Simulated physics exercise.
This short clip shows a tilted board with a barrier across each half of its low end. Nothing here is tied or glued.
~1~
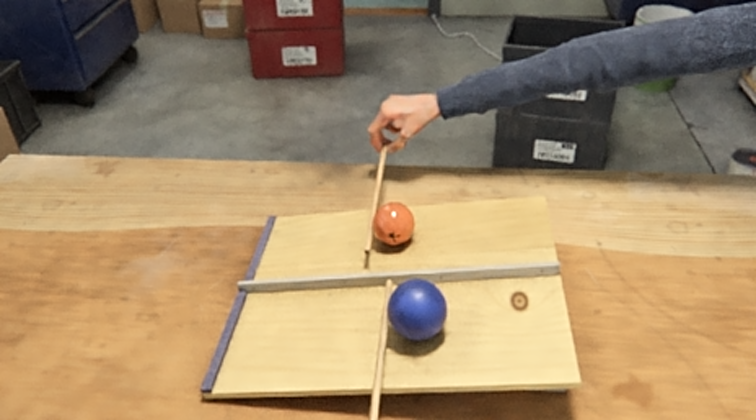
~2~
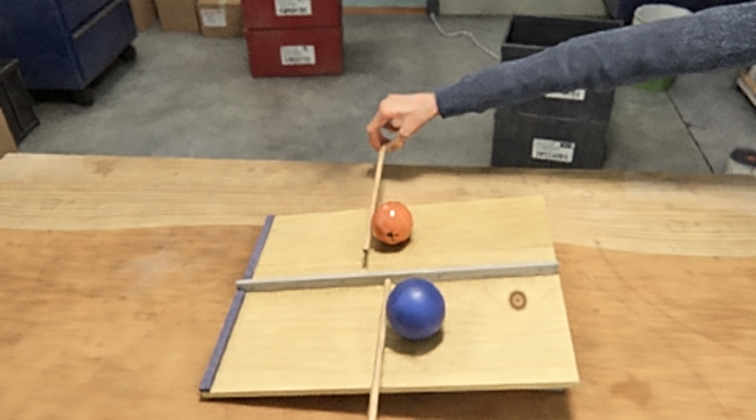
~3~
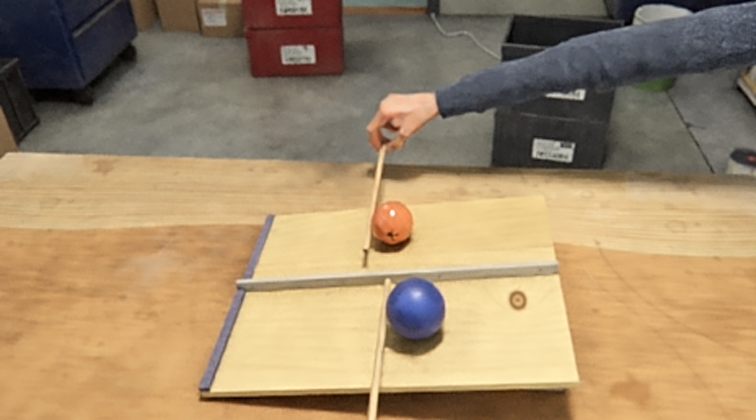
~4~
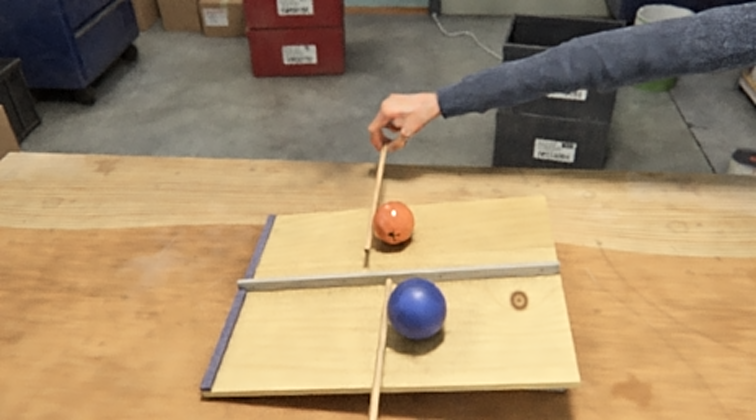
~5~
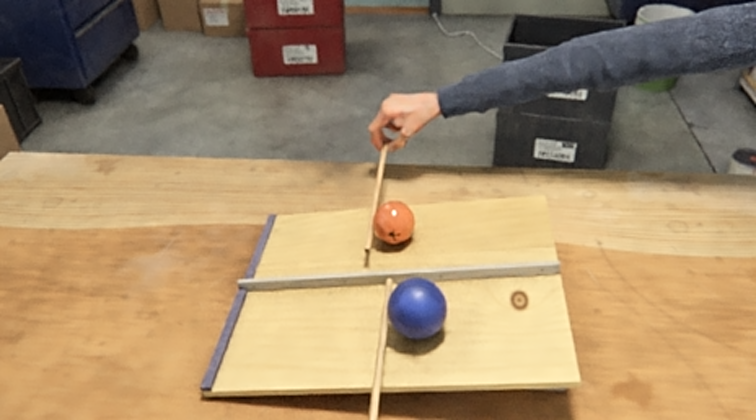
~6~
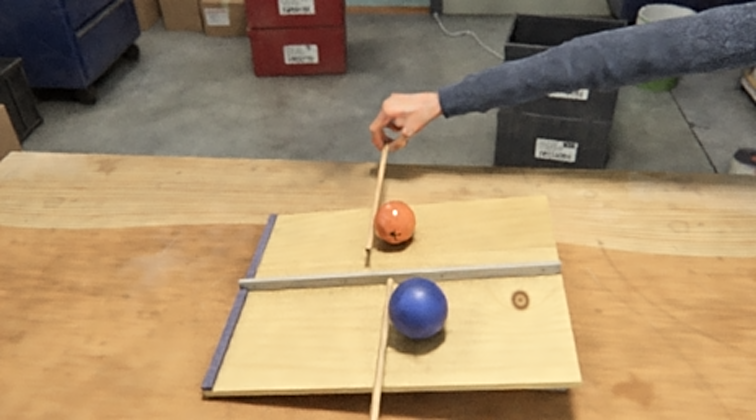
At first, a hand reaching in from the right holds a thin stick against an orange tomato on a tilted wooden board, while another stick holds back a blue ball on the nearer half. The hand keeps its grip, and both objects stay in place behind the sticks, with almost nothing moving.
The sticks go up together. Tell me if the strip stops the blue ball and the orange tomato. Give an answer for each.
Outcome: Blue ball: Gone. Orange tomato: Gone.
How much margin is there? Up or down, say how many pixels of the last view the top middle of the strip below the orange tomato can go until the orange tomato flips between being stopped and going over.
Move it up some 4 pixels and it switches.
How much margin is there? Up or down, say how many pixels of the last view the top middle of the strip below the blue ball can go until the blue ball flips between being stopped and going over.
Shift: Approx. 4 px, direction up.
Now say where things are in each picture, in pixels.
The first frame shows held back by the sticks; blue ball (418, 310); orange tomato (394, 224); board (393, 281).
The second frame shows held back by the sticks; orange tomato (392, 223); board (391, 280).
The third frame shows held back by the sticks; blue ball (416, 308); board (391, 280).
The fourth frame shows held back by the sticks; orange tomato (394, 223); board (392, 280).
The fifth frame shows held back by the sticks; blue ball (418, 308); board (393, 280).
The sixth frame shows held back by the sticks; blue ball (419, 308); orange tomato (395, 222); board (394, 280).
Then, 0.58 s on from there, blue ball rolling on the board near (324, 313); orange tomato rolling on the board near (317, 229).
Then, 1.00 s on from there, blue ball off the board near (170, 324); orange tomato off the board near (183, 237).
Then, 1.36 s on from there, blue ball off the board near (48, 317); orange tomato off the board near (73, 233).
In the end, the blue ball runs past the strip; the orange tomato runs past the strip.
